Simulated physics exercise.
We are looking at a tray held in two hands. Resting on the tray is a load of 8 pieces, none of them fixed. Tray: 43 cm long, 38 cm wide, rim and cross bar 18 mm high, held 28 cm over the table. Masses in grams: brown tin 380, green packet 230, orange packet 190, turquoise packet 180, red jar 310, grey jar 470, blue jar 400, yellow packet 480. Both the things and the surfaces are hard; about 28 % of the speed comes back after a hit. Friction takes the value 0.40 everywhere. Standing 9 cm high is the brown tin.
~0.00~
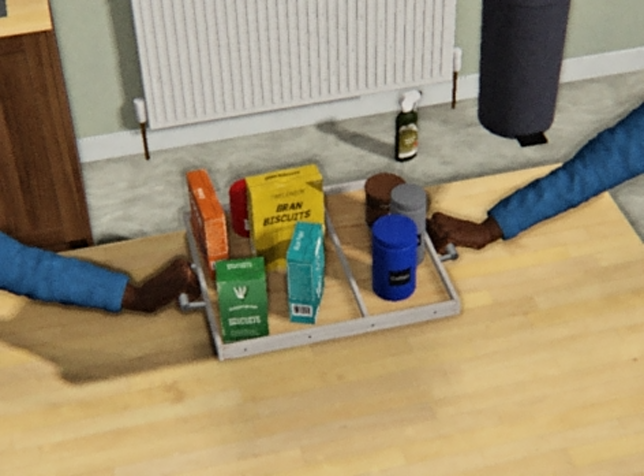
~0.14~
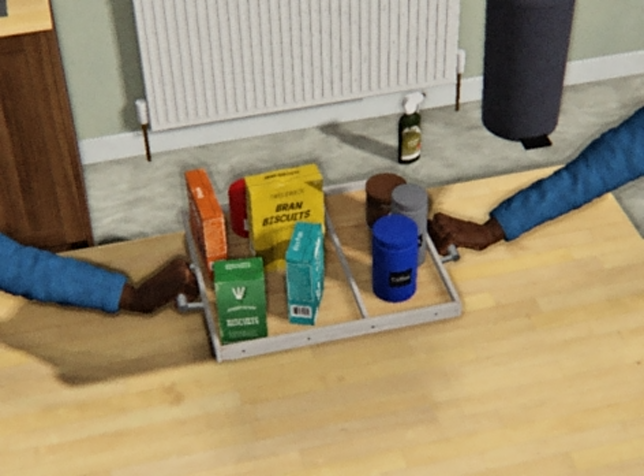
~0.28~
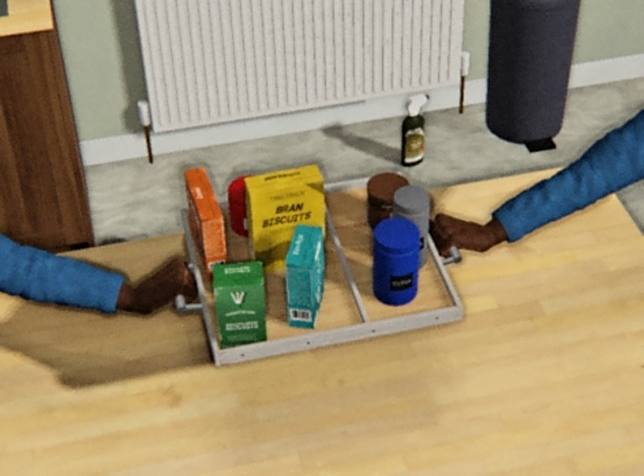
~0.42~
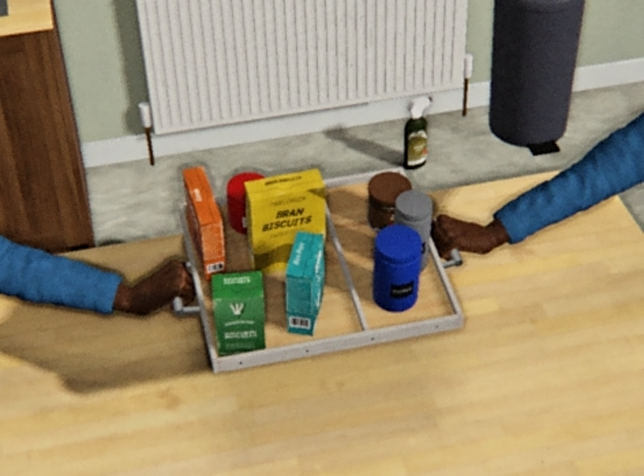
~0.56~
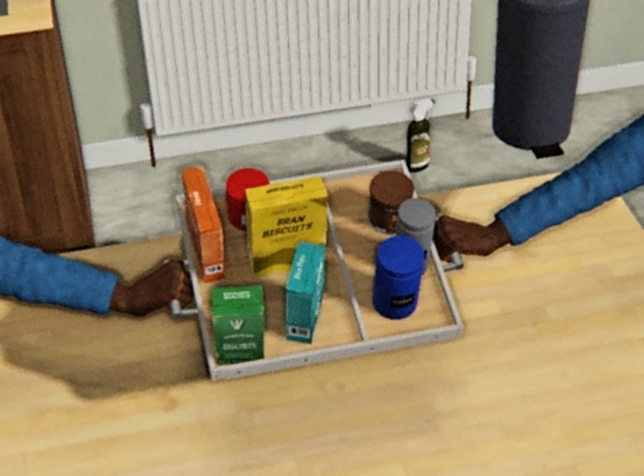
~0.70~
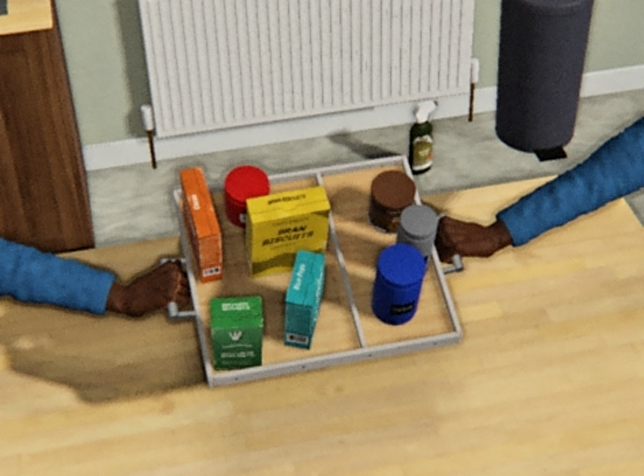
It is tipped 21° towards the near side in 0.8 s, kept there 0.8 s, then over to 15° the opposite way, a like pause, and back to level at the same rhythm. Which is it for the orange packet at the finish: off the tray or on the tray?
It ends on the tray.
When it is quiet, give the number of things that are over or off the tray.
All told, 3.
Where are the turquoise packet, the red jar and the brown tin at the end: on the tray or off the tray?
Once it all settles, the turquoise packet leaves its surface, the red jar stays on its surface and the brown tin stays on its surface.
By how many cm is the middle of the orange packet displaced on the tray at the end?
I'd put it at about 2 centimetres.
Around 1.90 s, tilt 16°, near edge down; green packet now off the tray; orange packet shifted 2 cm near (203, 235); turquoise packet tipped 48° against what carries it.
Around 3.60 s, tilt 11°, far edge down; orange packet shifted 2 cm near (201, 231); yellow packet on its side; turquoise packet tipped 34° against what carries it.
Finally (5.0 s), off the tray, green packet and turquoise packet; on their side or leaning hard on the tray, yellow packet; the other 5 still in place (within 5 cm). Final places as that camera would see them, orange packet near (202, 230).
